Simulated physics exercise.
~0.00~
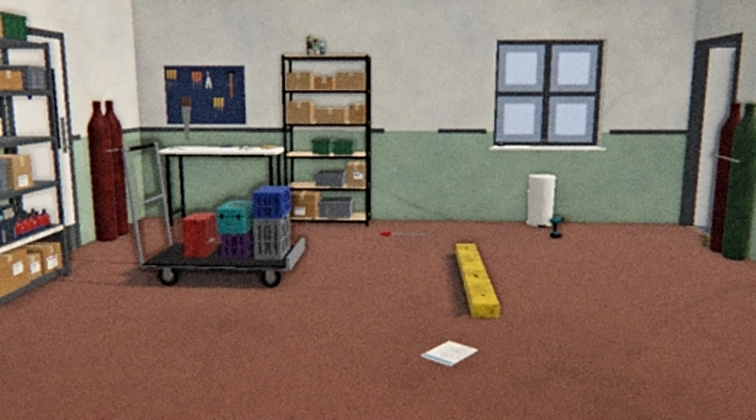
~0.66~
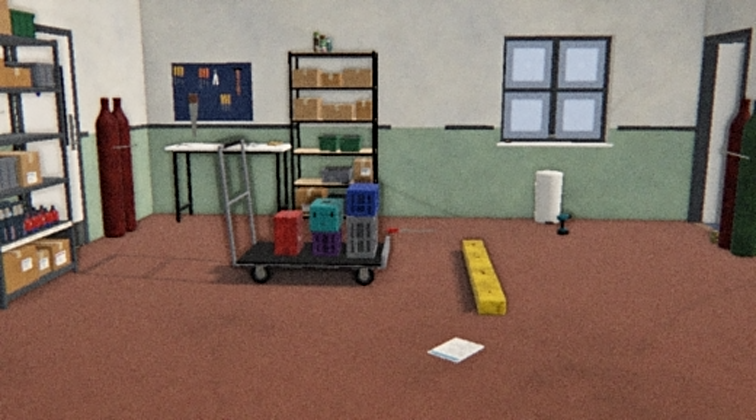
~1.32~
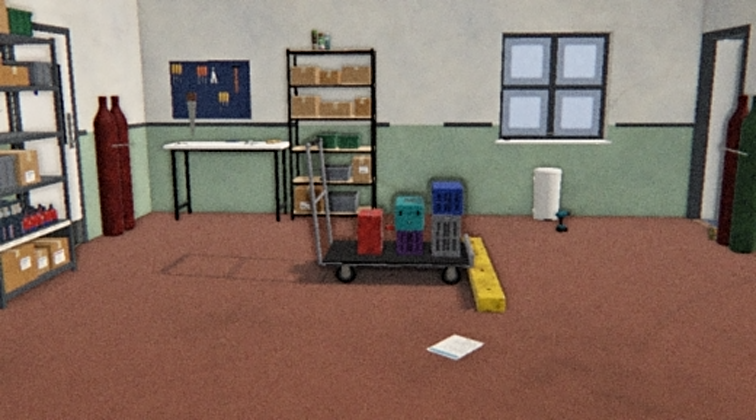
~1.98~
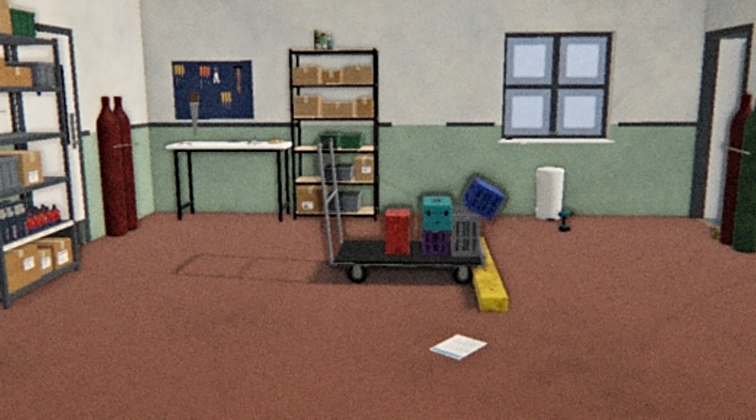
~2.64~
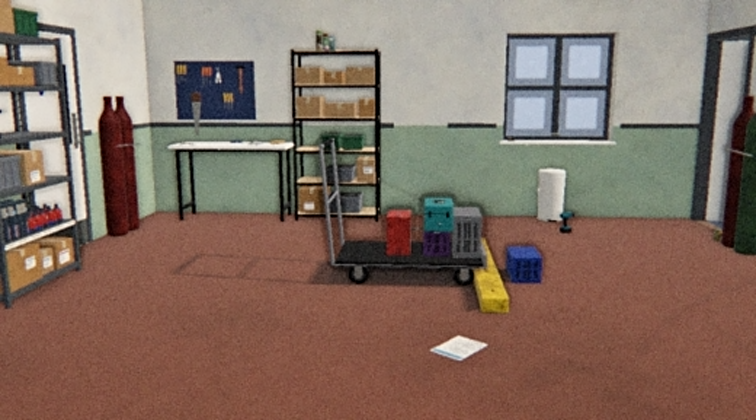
The clip shows a platform cart carrying red, teal, purple, grey and blue containers rolling right across a workshop floor until it stops at a yellow kerb, where the blue crate tips off the front and lands beyond the kerb while the others stay aboard.
